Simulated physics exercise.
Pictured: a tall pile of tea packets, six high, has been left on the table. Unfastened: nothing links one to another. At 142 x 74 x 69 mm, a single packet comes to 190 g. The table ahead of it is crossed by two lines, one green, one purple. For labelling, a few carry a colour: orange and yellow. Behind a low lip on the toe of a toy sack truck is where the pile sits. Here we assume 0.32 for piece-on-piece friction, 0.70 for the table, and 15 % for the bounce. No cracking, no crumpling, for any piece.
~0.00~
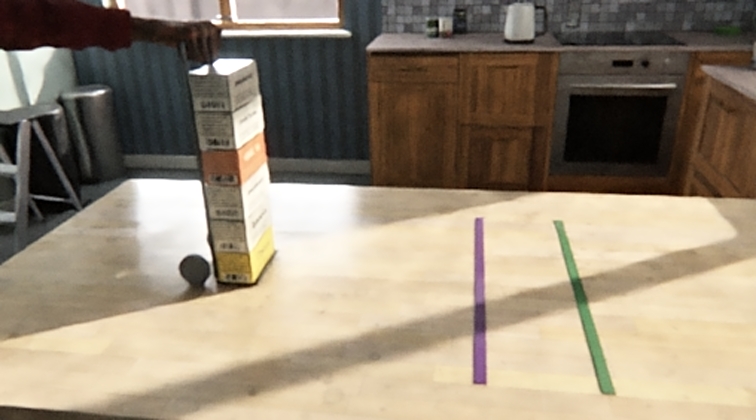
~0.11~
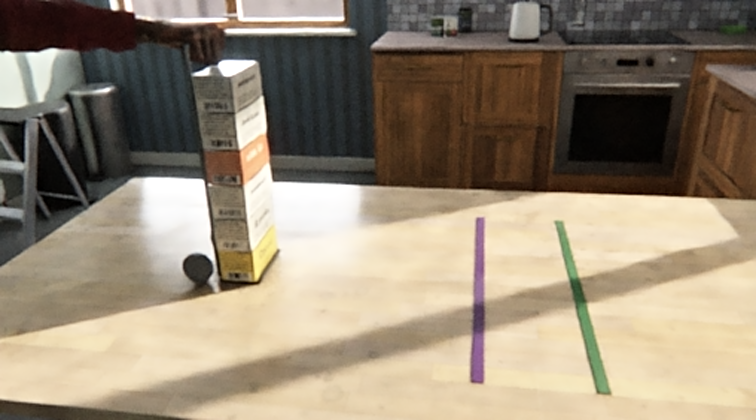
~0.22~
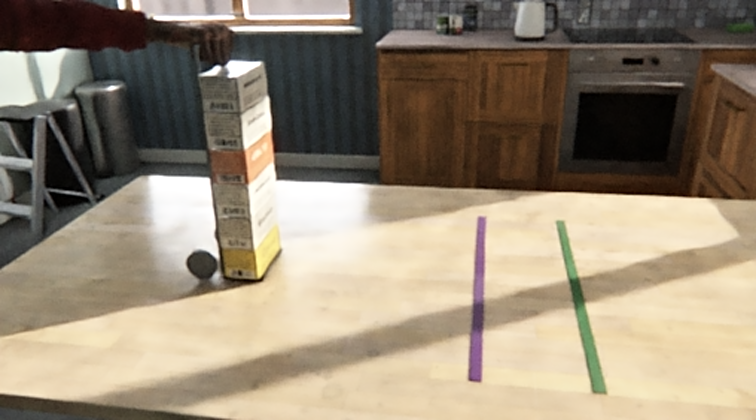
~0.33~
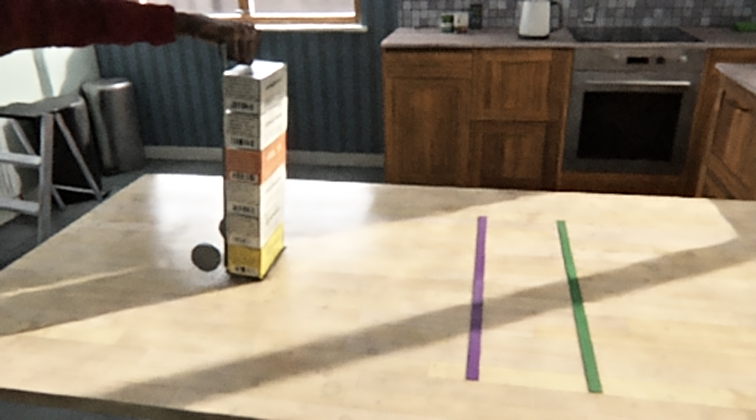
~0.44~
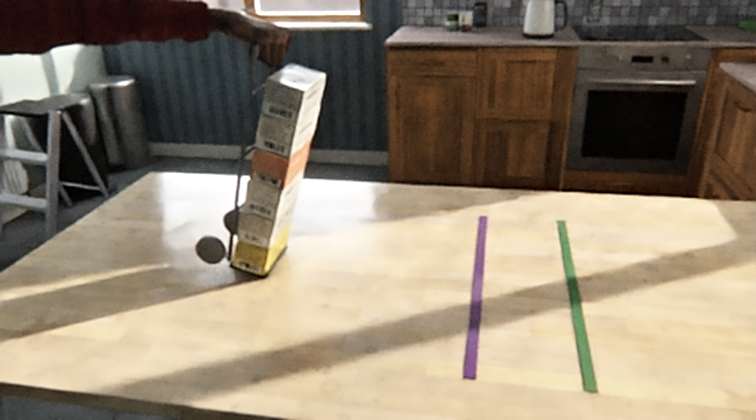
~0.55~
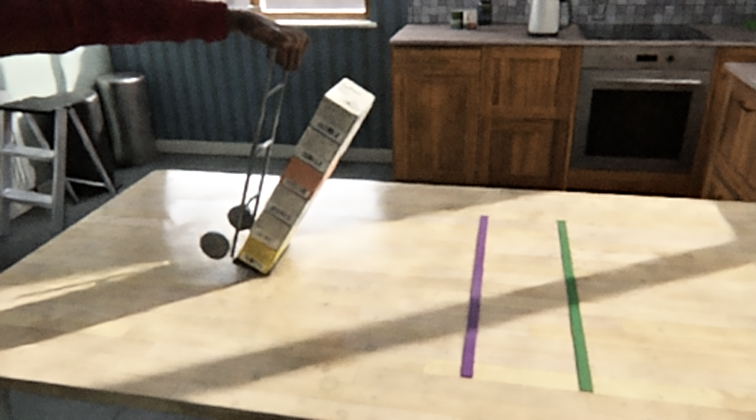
On a table crossed by a purple and a green line, a hand tilted a small sack truck forward to the right, and its tall stack of packets leaned over further, away from the frame.
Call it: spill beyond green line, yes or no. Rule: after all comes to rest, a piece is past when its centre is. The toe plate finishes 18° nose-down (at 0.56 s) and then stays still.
No, it does not.
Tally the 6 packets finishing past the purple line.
1 in all.
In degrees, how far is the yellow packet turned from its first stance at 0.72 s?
Measured against how it began, the tilt is near 70 degrees.
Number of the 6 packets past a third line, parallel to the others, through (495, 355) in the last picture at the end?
0 in total.
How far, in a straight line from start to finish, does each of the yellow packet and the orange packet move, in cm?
Yellow shifts 8 cm and orange shifts 36 cm.
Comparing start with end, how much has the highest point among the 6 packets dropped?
Roughly 33 centimetres.
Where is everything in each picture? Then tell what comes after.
In the first frame (pixels give the middle of a visible side; the camera moves round a little), truck frame (189, 97) 0° forward; green line, near end, (602, 367); purple line, near end, (480, 358); yellow packet (235, 268); orange packet (221, 168); none has stirred.
The second frame shows truck frame (193, 98) 0° forward; orange packet (224, 168).
The third frame shows truck frame (201, 98) 1° forward; orange packet (229, 168); one has shifted.
The fourth frame shows truck frame 7° forward; orange packet (243, 167) 6° from how it stood; yellow packet (245, 262) 6° from how it stood; movement in 6 of them.
The fifth frame shows truck frame (250, 96) 14° forward; orange packet (269, 170) 17° from how it stood; yellow packet (250, 258) 17° from how it stood; steepest lean 17°, the packet at (276, 137); movement in 6 of them.
The sixth frame shows truck frame (264, 98) 18° forward; green line, near end, (583, 365); purple line, near end, (469, 353); orange packet (301, 179) 32° from how it stood; yellow packet (257, 255) 32° from how it stood; steepest lean 32°, the packet at (333, 121); movement in 6 of them.
After 0.61 s, none of the 6 packets past the green line, 6 disturbed; orange packet 42° from how it stood, 41 mm lower; yellow packet 42° from how it stood.
After 0.64 s, none of the 6 packets past the green line, 6 disturbed; orange packet 49° from how it stood, 6 cm lower; yellow packet 48° from how it stood.
After 0.72 s, none of the 6 packets past the green line, 6 disturbed; yellow packet 68° from how it stood; orange packet 66° from how it stood, 15 cm lower.
After 0.82 s, none of the 6 packets past the green line, 6 disturbed; orange packet on its side; yellow packet on its side.
In the end (1.6 s), none of the 6 packets past the green line, 6 disturbed; yellow packet on its side; orange packet on its side. The farthest middle lies 18 cm short of that line. From the last view, middles, yellow packet near (292, 246), orange packet near (395, 257).
